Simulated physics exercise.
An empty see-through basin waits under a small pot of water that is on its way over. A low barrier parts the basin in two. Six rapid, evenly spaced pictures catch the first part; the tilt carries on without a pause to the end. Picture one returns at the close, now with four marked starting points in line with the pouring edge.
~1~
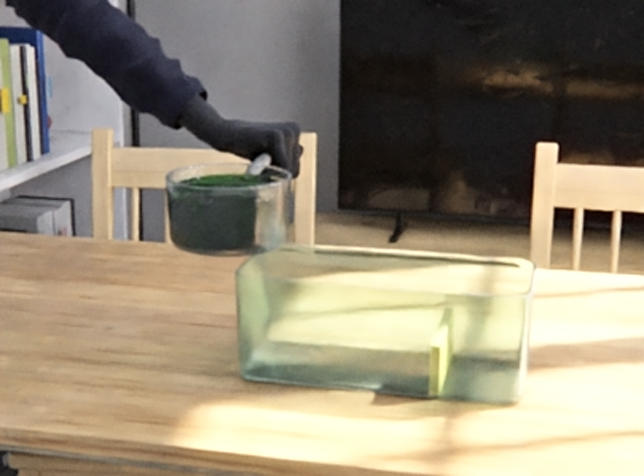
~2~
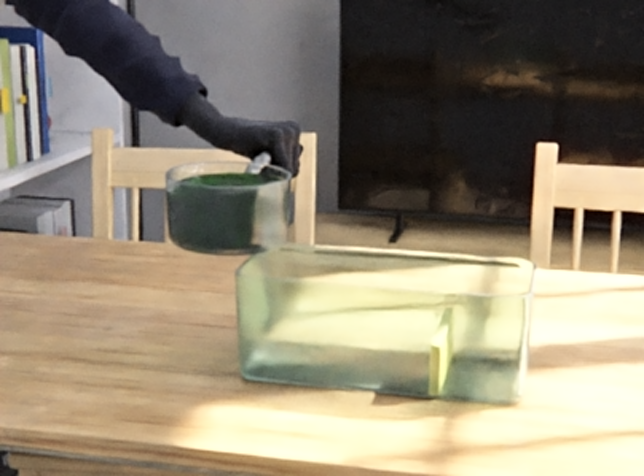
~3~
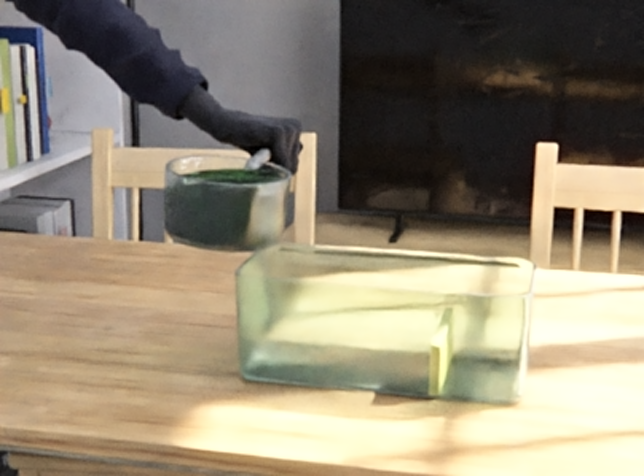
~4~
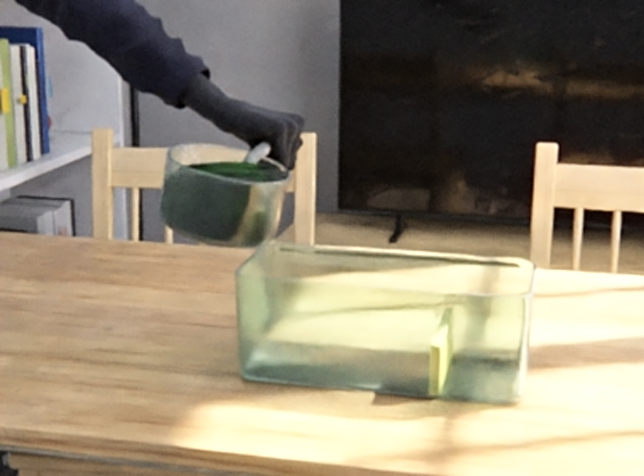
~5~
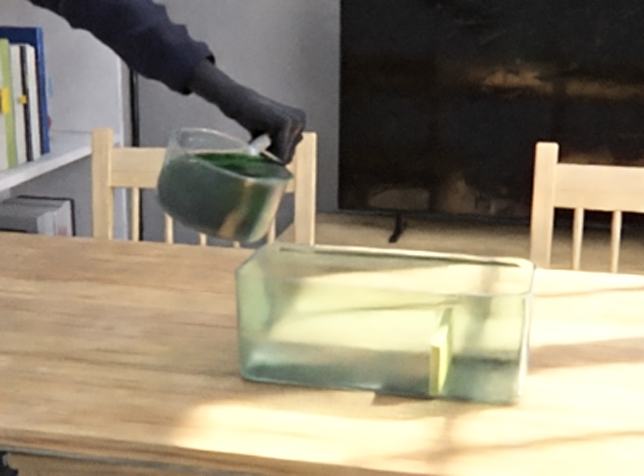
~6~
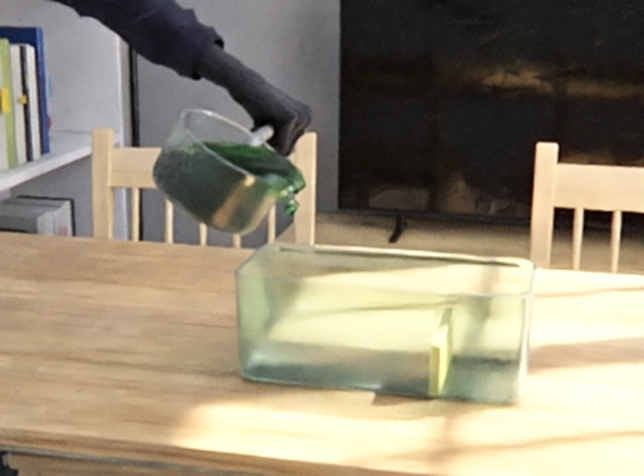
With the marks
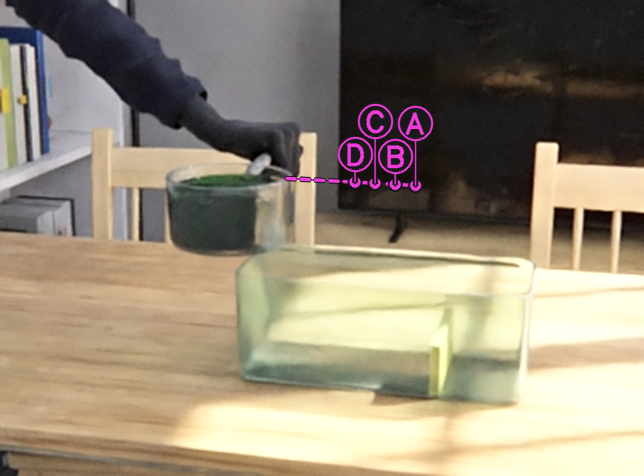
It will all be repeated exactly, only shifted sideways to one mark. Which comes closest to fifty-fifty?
It is D.
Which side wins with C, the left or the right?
More ends on the right.
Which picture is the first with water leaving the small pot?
Picture 5.
On the marked copy, A at (415, 185); B at (395, 184); C at (375, 183); D at (355, 182).
With A, about 30 % ends left of the wall and 67 % right of it; 3 % is lost outside.
With B, about 31 % ends left of the wall and 69 % right of it.
With C, about 27 % ends left of the wall and 73 % right of it.
With D, about 51 % ends left of the wall and 48 % right of it.
